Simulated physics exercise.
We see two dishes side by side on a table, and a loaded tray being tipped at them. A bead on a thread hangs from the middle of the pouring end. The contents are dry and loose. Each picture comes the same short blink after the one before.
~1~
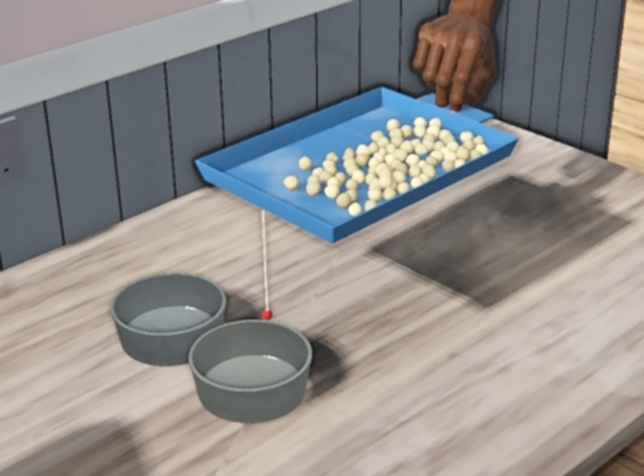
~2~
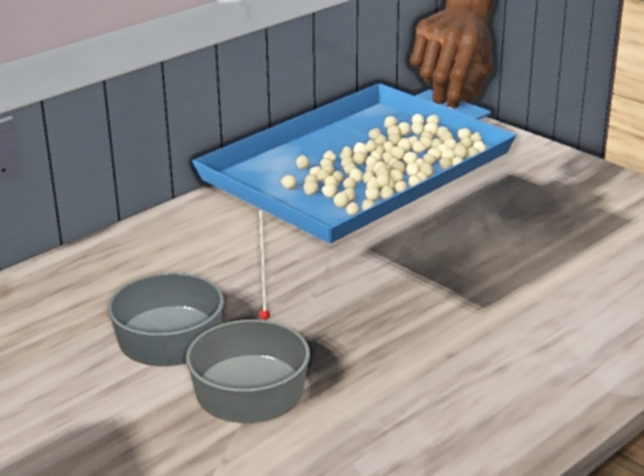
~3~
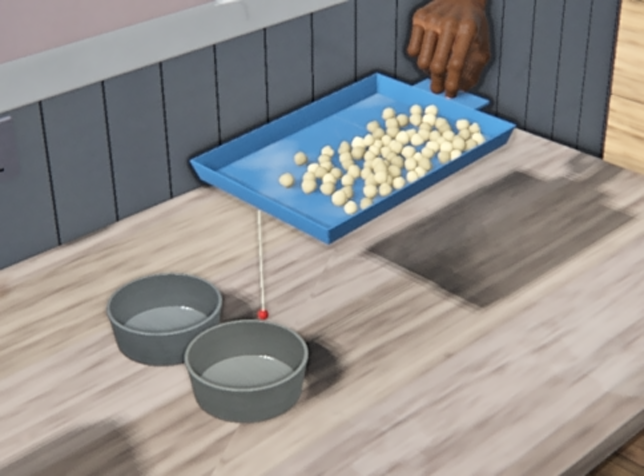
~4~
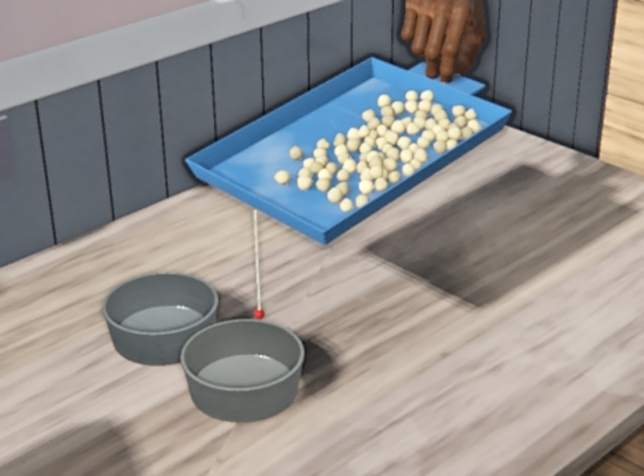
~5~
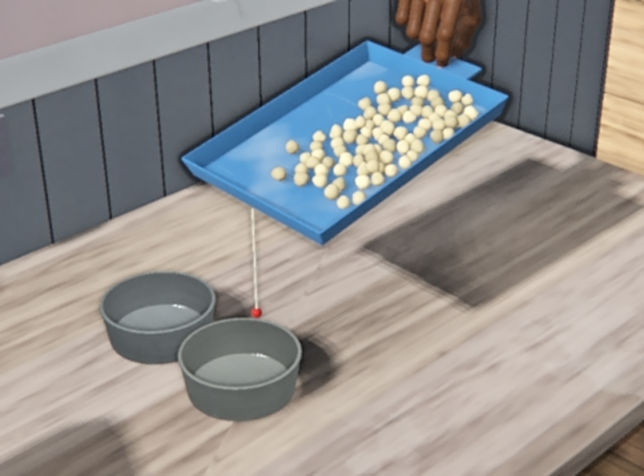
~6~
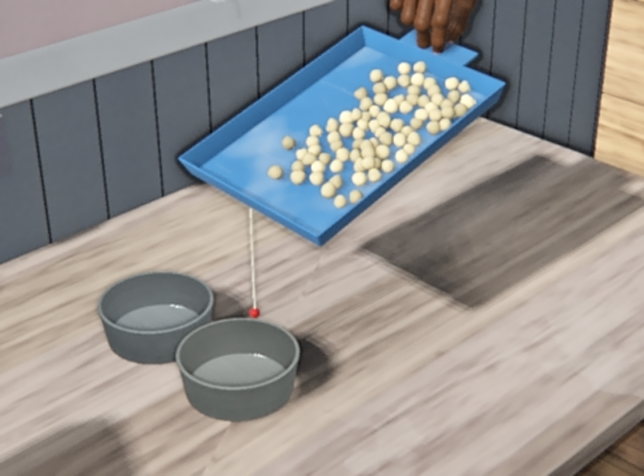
On a pale wooden table beside grey panelling, two grey dishes sit together as a hand at the far end of a blue tray of round, cream-coloured nuts gradually raises it, tilting the tray toward its lower near corner.
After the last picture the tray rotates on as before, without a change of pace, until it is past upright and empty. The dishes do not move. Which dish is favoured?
Fuller: The right-hand dish.
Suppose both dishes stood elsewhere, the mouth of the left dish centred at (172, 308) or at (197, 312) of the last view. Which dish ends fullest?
The first try: The right dish. The second: The right dish.
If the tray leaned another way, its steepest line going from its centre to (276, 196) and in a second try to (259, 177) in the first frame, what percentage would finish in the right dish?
The first gives 40 %, the second 0 %.
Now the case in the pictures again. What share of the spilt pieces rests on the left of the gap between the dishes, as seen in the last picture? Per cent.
Near 40 %.
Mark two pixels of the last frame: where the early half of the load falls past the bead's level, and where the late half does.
At about (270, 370), then at (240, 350).
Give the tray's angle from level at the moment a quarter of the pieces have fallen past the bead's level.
Roughly 110°.
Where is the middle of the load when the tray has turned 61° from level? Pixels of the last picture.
Near (303, 175).
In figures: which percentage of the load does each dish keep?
Left dish: 0 %, right dish: 50 %.
Soon after the last picture, tray tipped steeply; all on the tray.
A little later, tray tipped right over; nearly all on the tray; a stray few outside both; a small part in the air.
Later still, tray tipped past a quarter turn; about half in the right dish; about half outside both.
At rest, tray tipped past a quarter turn; about half in the right dish; none in the left dish; about half outside both.
